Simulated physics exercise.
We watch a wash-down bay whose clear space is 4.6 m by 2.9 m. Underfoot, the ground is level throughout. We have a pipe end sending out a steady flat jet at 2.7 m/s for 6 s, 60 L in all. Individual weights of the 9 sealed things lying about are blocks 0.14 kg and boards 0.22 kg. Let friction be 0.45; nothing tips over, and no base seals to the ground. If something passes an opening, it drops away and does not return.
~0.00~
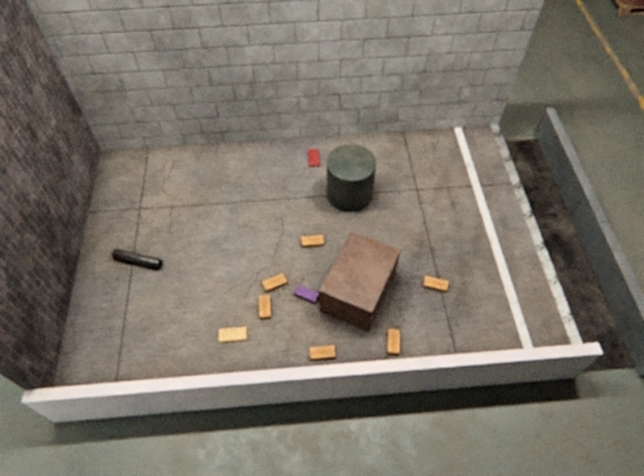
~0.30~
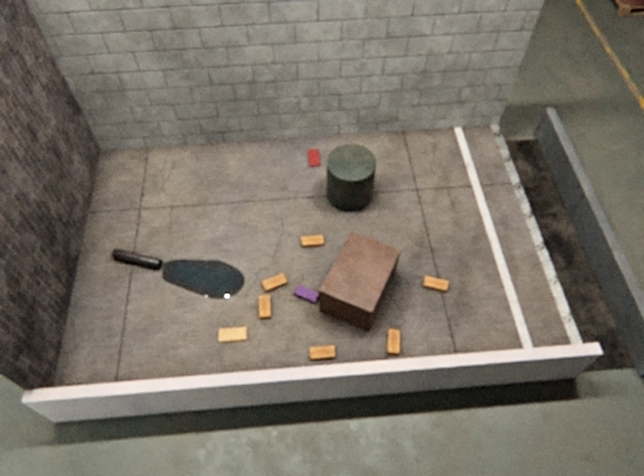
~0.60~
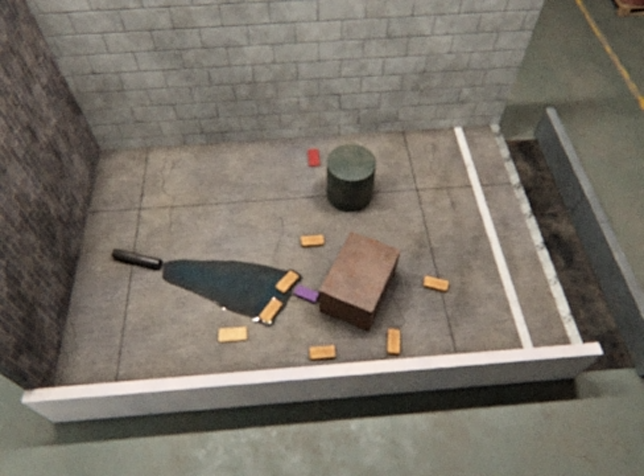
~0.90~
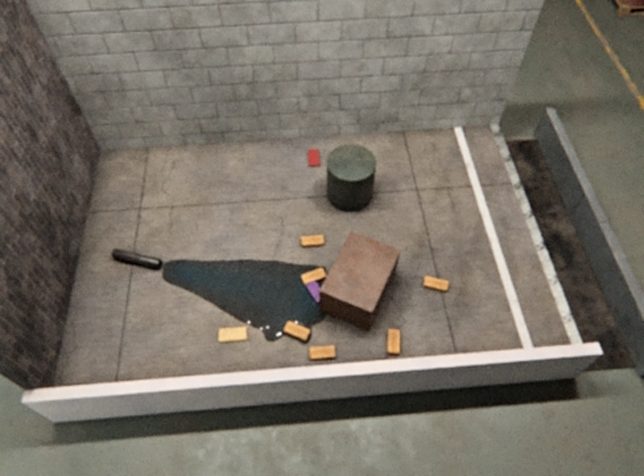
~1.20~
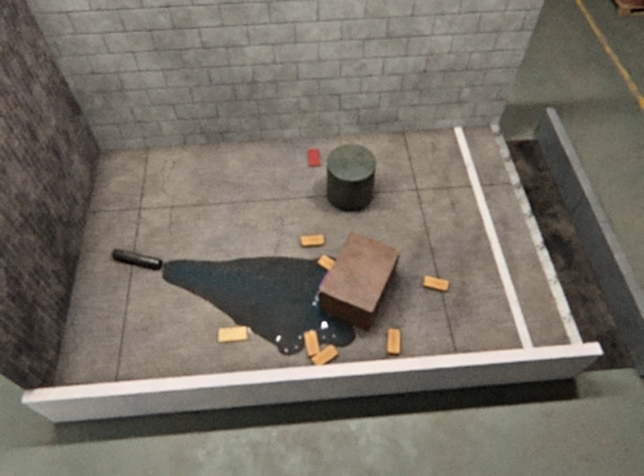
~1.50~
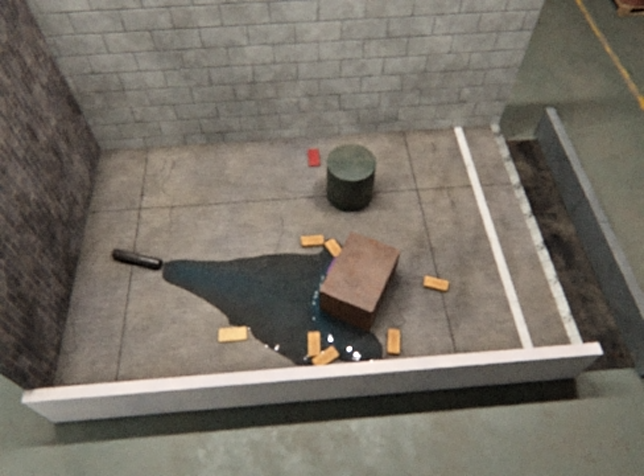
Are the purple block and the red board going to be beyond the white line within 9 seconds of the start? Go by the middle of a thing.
Result: Purple block never gets over, red board never gets over.
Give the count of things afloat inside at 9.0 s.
Then: 3.
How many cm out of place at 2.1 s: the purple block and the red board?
80 and 0 cm, roughly.
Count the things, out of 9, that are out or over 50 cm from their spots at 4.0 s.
My count gives 3.
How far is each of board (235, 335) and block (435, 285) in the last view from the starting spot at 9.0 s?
The one named first has moved 5 cm, the other 60 cm.
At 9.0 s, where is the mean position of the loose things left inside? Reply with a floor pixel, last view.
Around (334, 240).
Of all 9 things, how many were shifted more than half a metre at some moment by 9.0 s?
It adds up to 6.
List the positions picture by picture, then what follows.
In the first picture, the purple block at (307, 293) rests on the ground; the red board at (314, 157) rests on the ground; water covers 0.0 m2; 0 of 9 have shifted.
In the second picture, the purple block at (307, 293) rests on the ground; the red board at (314, 157), on the bottom; 0.2 m2 under water; 0 of 9 have shifted.
In the third picture, the purple block at (307, 293), on the bottom; the red board at (314, 157), on the bottom; water covers 0.4 m2; 2 of 9 have shifted.
In the fourth picture, the purple block at (316, 291) rests on the ground, 9 cm from its start; the red board at (314, 157), on the bottom; 0.7 m2 under water; 3 of 9 have shifted.
In the fifth picture, the purple block at (328, 280), afloat, 24 cm from its start; the red board at (314, 157) rests on the ground; 0.9 m2 under water; 3 of 9 have shifted.
In the sixth picture, the purple block at (335, 267) floats, 39 cm from its start; the red board at (314, 157) rests on the ground; water covers 1.1 m2; 4 of 9 have shifted.
After 2.1 s the purple block is near (355, 236), 0.8 m from its start, aground; the red board is near (314, 157), 0.0 m from its start, aground; 0 of 9 are over the mark; 2 afloat.
After 4.0 s the purple block is near (391, 225), 1.2 m from its start, aground; the red board is near (314, 157), 0.0 m from its start, aground; 0 of 9 are over the mark; 3 afloat.
After 6.3 s the purple block is near (406, 231), 1.2 m from its start, aground; the red board is near (314, 157), 0.0 m from its start, aground; 0 of 9 are over the mark; 2 afloat.
After 9.0 s the purple block is near (416, 231), 1.3 m from its start, afloat; the red board is near (314, 157), 0.0 m from its start, aground; 1 of 9 are over the mark; 3 afloat.
